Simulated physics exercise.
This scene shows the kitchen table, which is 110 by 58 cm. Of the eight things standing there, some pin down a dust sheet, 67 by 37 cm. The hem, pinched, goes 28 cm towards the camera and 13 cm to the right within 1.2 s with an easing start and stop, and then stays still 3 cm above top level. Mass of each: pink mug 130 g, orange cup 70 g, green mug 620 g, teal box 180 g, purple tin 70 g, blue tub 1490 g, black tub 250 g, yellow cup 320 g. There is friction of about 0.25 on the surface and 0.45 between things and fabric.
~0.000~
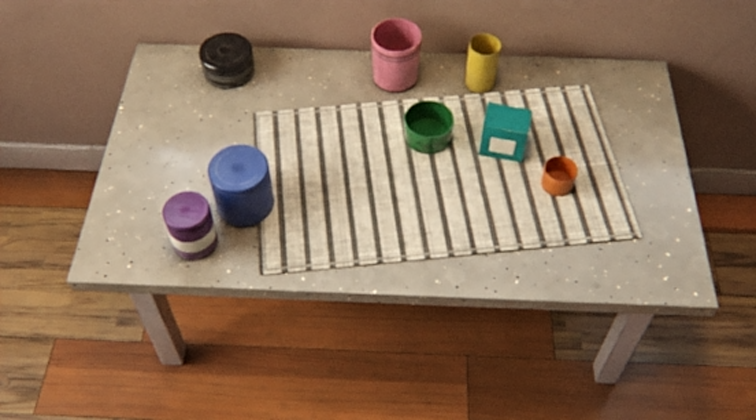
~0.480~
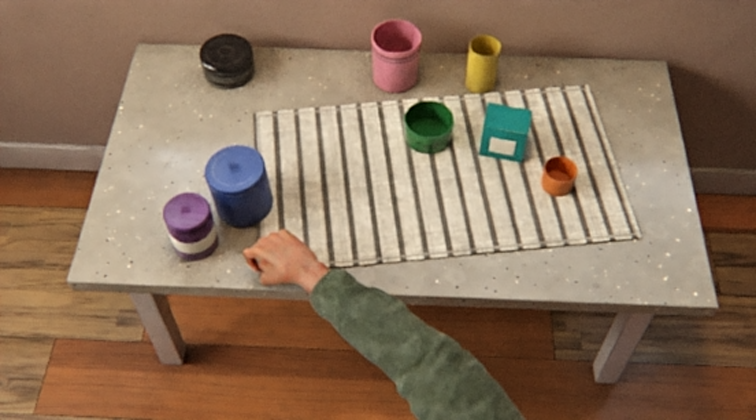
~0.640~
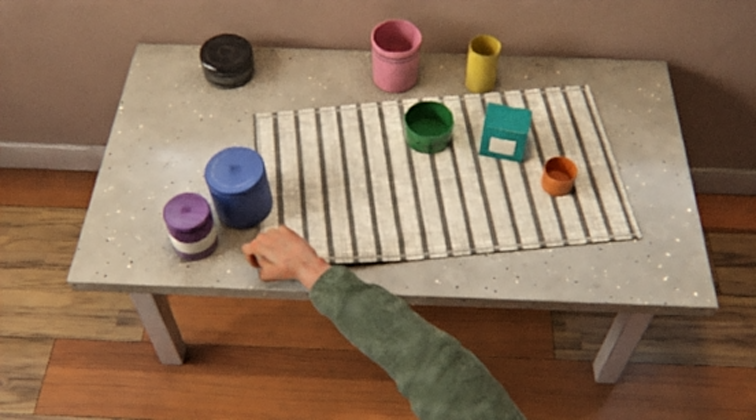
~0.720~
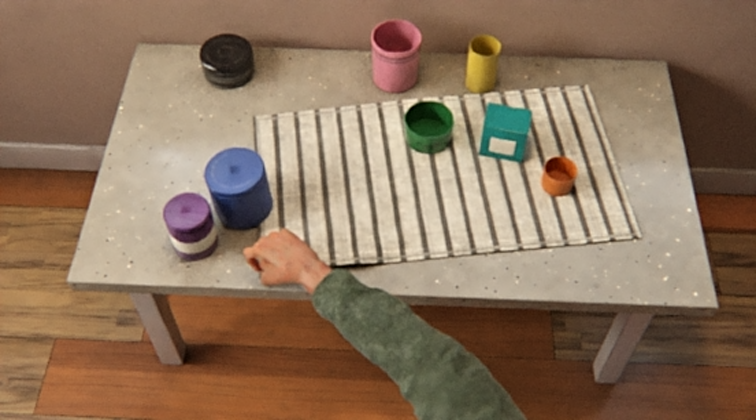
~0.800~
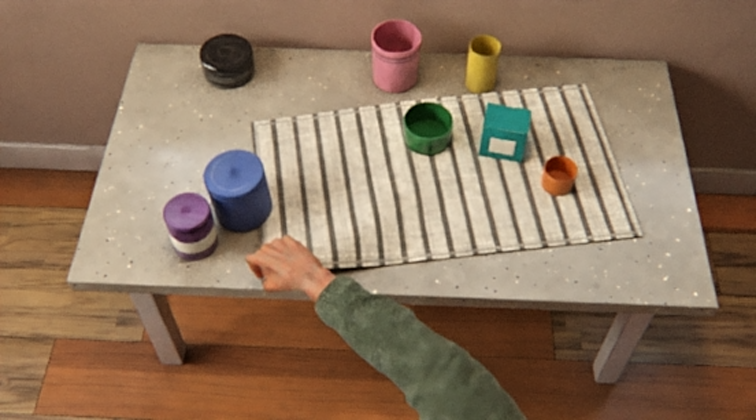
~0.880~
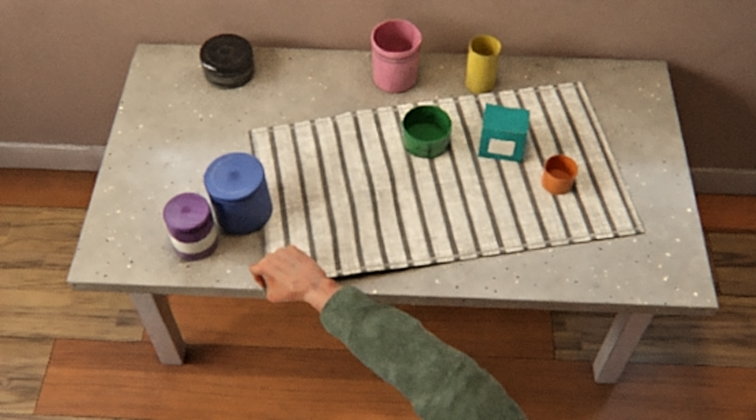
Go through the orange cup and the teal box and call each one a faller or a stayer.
Orange cup: Stayer. Teal box: Stayer.
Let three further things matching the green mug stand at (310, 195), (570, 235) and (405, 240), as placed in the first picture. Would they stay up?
Log, listed order - lost / kept / lost.
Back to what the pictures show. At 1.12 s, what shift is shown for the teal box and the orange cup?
Approx. shift - teal box: 4 cm; orange cup: 0 cm.
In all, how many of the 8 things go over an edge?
That works out to 0 of them.
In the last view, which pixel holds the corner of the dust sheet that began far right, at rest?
About (499, 102).
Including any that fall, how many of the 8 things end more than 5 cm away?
Count recorded: 4.
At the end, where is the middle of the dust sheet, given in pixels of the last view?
Its centre lands at about (424, 250).
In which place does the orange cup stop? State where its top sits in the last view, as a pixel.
It comes to rest close to (540, 196).
At 1.1 s, 95 % of the dust sheet is still over the top; teal box 3 cm off its start, green mug 6 cm off its start, blue tub 5 cm off its start.
At 1.4 s, 85 % of the dust sheet is still over the top; teal box 8 cm off its start, orange cup 3 cm off its start, green mug 12 cm off its start.
At 1.6 s, 75 % of the dust sheet is still over the top; teal box 12 cm off its start at (474, 160), orange cup 6 cm off its start at (542, 190), green mug 18 cm off its start at (395, 191).
At 1.8 s, 70 % of the dust sheet is still over the top; teal box 14 cm off its start, orange cup 7 cm off its start, green mug 20 cm off its start.
At 3.4 s, 70 % of the dust sheet is still over the top; teal box 14 cm off its start at (471, 168), orange cup 8 cm off its start at (540, 196), green mug 20 cm off its start at (393, 202), blue tub 11 cm off its start at (235, 223).
